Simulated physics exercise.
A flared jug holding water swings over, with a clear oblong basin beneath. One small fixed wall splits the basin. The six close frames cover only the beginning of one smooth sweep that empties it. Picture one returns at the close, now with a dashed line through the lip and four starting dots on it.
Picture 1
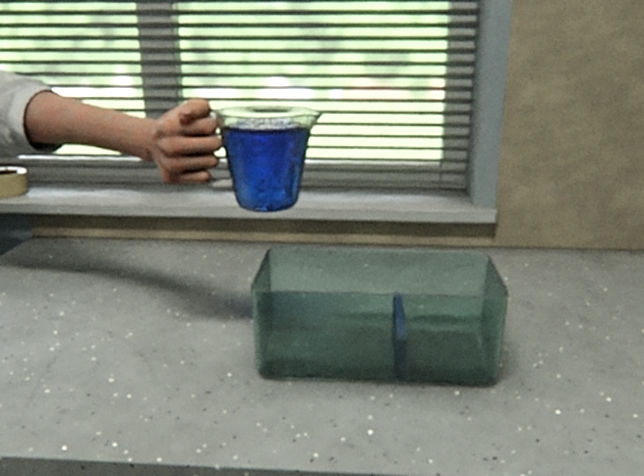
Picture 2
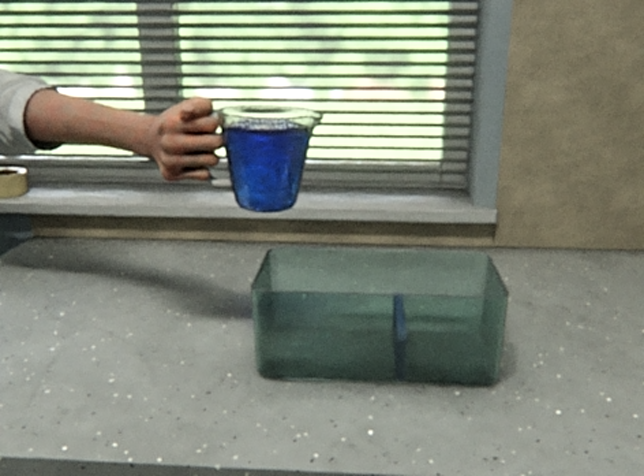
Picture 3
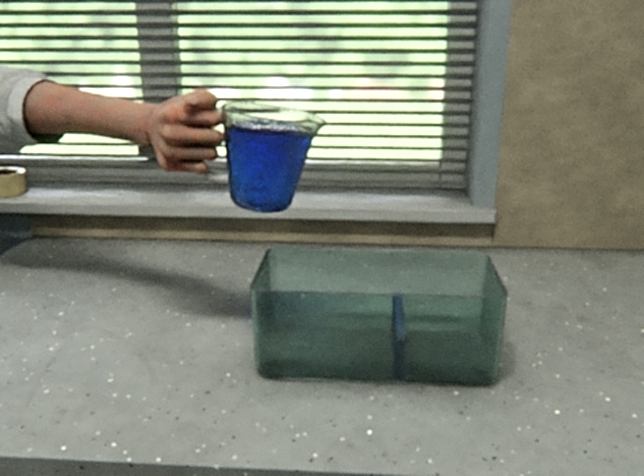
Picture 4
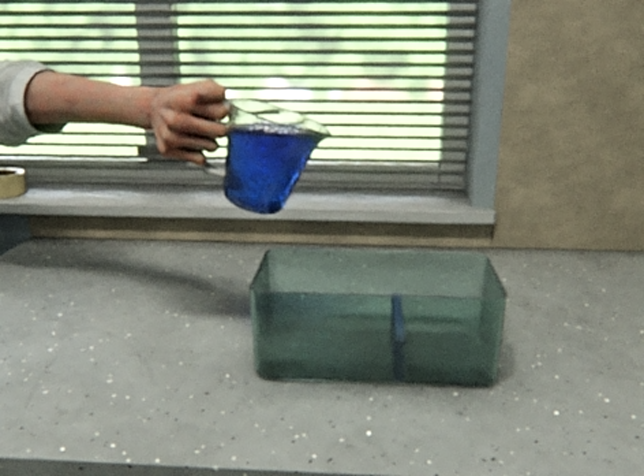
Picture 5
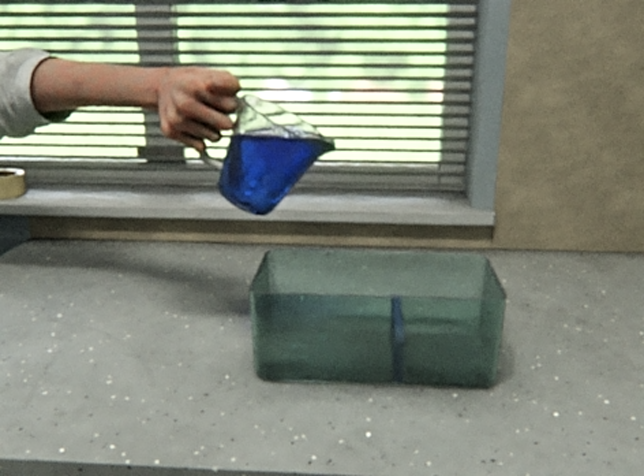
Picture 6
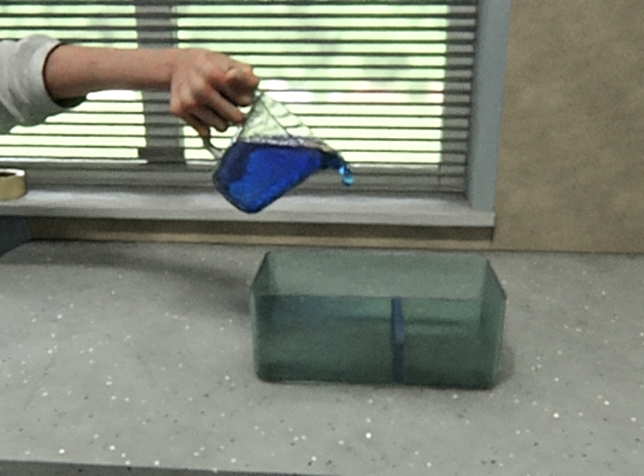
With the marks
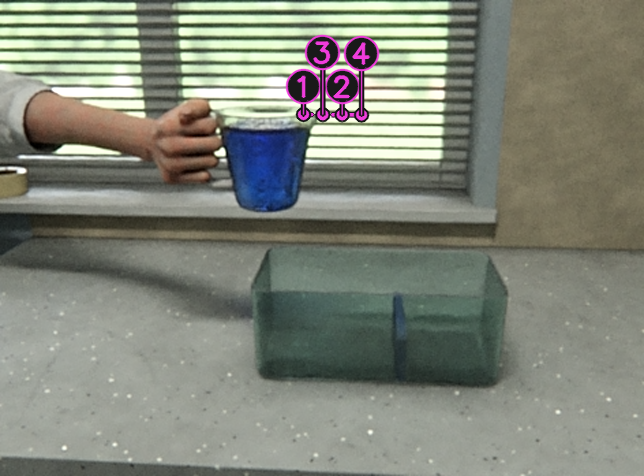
On a speckled counter by a window, a hand tilting a jug of blue water rightward above a clear divided basin, liquid starting over the lip.
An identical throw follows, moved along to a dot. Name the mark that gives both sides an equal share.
4.
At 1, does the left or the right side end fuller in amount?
The left side.
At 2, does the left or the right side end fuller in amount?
The left one.
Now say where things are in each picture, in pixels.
Upright, lip at (321, 114); basin from (257, 373) to (497, 382); top of the wall at (400, 314); nothing has left yet, in the first frame.
Tipped about 2°, lip at (323, 116); nothing has left yet, in the second frame.
Tipped about 8°, lip at (326, 122); nothing has left yet, in the third frame.
Tipped about 17°, lip at (330, 134); nothing has left yet, in the fourth frame.
Tipped about 29°, lip at (334, 149); water is over the lip, down to (334, 149), in the fifth frame.
Tipped about 43°, lip at (335, 168); water is over the lip, down to (348, 182), in the sixth frame.
On the marked copy, 1 at (303, 114); 2 at (342, 114); 3 at (322, 114); 4 at (361, 115).
With 1, about 94 % ends left of the wall and 4 % right of it.
With 2, about 71 % ends left of the wall and 27 % right of it.
With 3, about 88 % ends left of the wall and 8 % right of it; 4 % is lost outside.
With 4, about 48 % ends left of the wall and 50 % right of it.
